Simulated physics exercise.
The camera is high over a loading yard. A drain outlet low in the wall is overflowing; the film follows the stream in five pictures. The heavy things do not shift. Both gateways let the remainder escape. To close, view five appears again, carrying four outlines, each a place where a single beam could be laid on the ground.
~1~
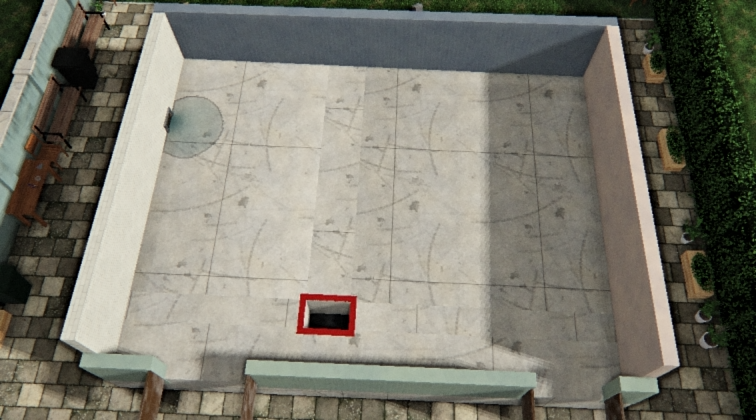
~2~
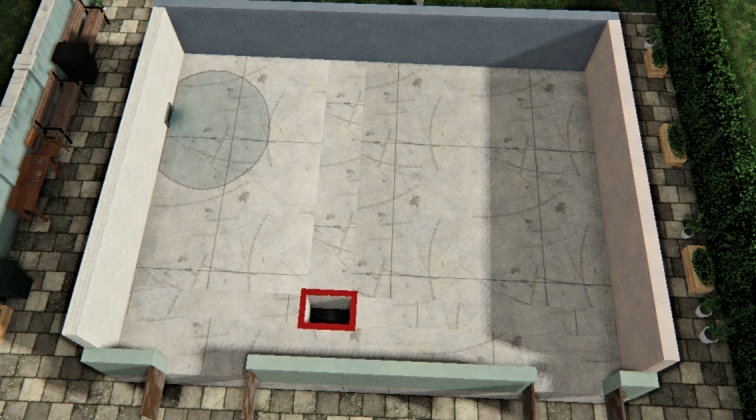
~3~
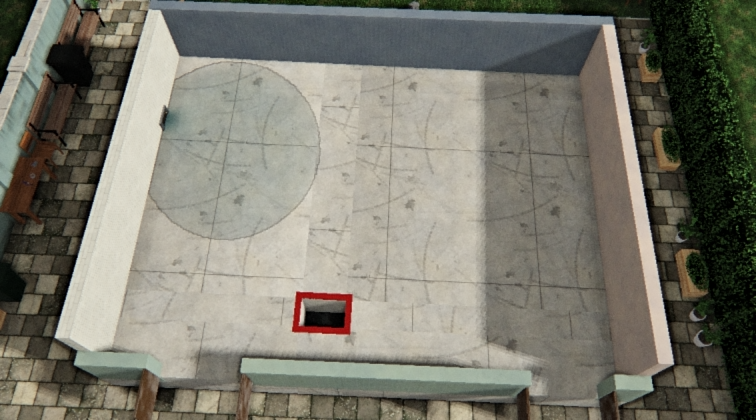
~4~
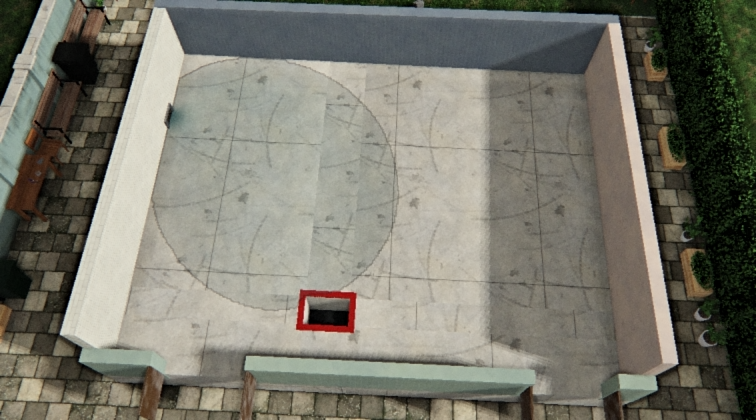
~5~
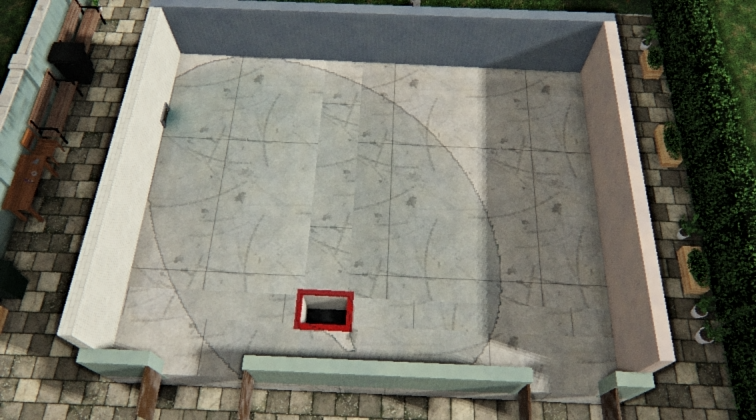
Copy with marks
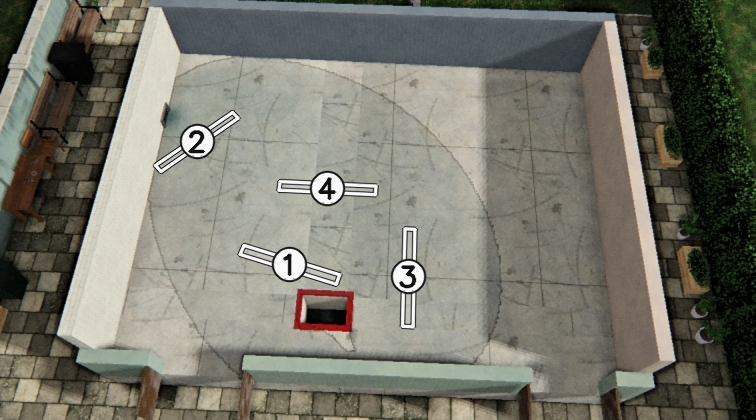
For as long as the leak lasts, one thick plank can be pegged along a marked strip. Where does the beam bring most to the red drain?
Spot 3 does it best.
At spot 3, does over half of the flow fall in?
No.
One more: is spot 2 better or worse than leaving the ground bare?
Spot 2 is worse.
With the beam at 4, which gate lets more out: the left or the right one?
More leaves on the right.
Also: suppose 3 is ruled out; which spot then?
Spot 4.
On the marked copy, 1 from (242, 249) to (337, 279); 2 from (158, 168) to (235, 115); 3 from (407, 326) to (409, 229); 4 from (279, 185) to (375, 190).
If 1 is chosen, about 3 % of the stream runs into the red drain, about 97 % out by the gates.
If 2 is chosen, about 2 % of the stream runs into the red drain, about 97 % out by the gates.
If 3 is chosen, about 29 % of the stream runs into the red drain, about 70 % out by the gates.
If 4 is chosen, about 18 % of the stream runs into the red drain, about 82 % out by the gates.
